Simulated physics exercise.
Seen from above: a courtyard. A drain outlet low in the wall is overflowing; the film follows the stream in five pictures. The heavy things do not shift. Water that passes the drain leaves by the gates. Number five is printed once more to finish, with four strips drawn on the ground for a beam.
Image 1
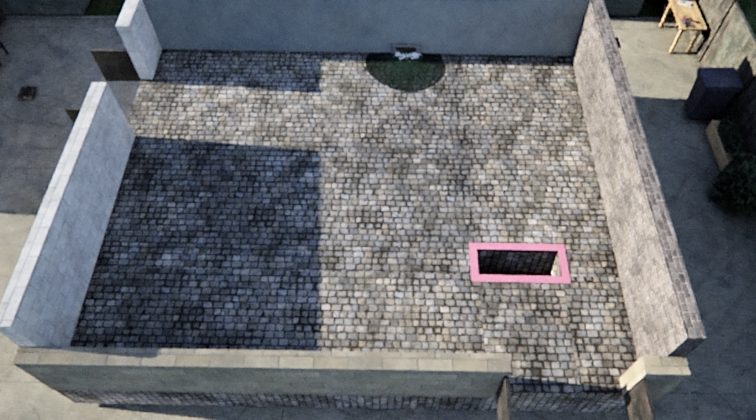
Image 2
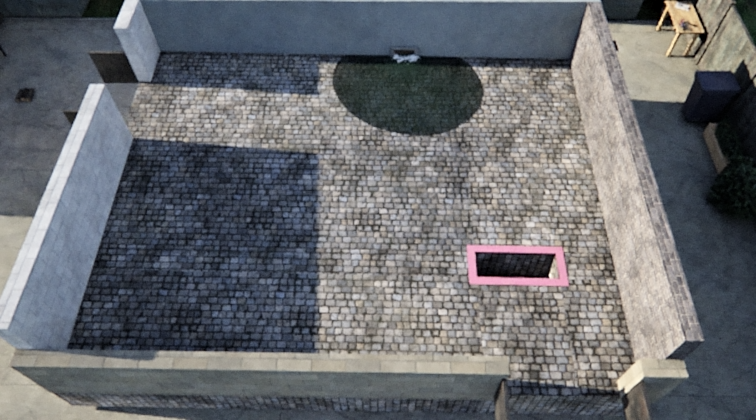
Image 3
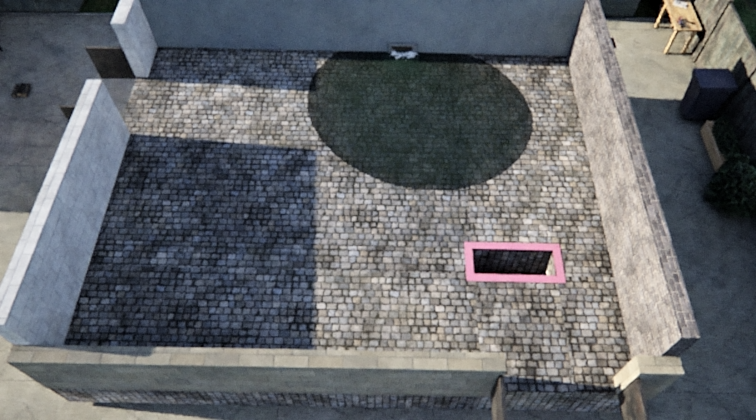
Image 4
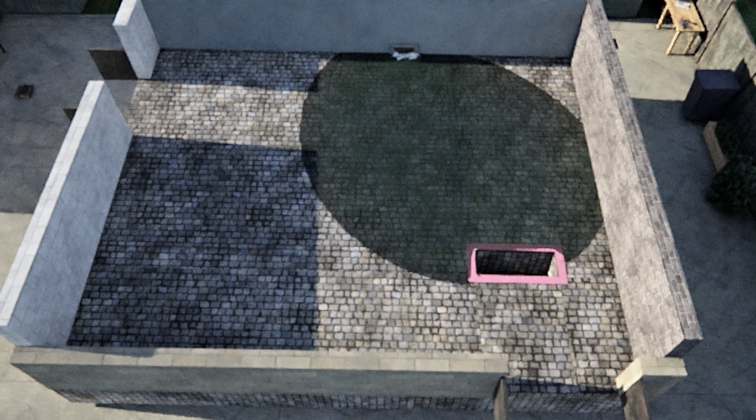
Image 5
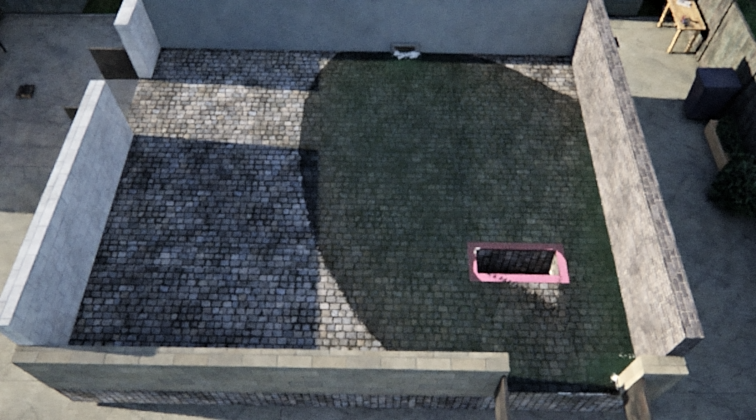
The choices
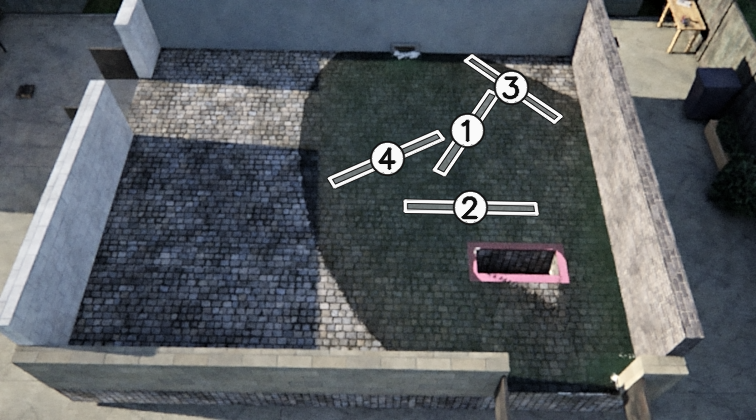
To begin with, a small dark patch sits against the far wall of a walled, cobbled yard seen from above. The patch widens into a large oval, spreading toward the near side and the right, and reaches the pink-rimmed opening. It then surrounds the opening and covers much of the yard's right side.
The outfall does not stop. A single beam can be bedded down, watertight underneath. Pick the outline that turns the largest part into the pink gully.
Best: 3.
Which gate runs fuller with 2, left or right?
The right one.
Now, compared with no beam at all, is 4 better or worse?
Position 4 is worse.
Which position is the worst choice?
2 it is.
On the marked copy, 1 from (439, 172) to (493, 92); 2 from (405, 206) to (536, 208); 3 from (468, 58) to (557, 119); 4 from (332, 182) to (440, 135).
For position 1, about 15 % of the stream runs into the pink gully, about 85 % out by the gates.
For position 2, about 6 % of the stream runs into the pink gully, about 94 % out by the gates.
For position 3, about 33 % of the stream runs into the pink gully, about 67 % out by the gates.
For position 4, about 13 % of the stream runs into the pink gully, about 87 % out by the gates.
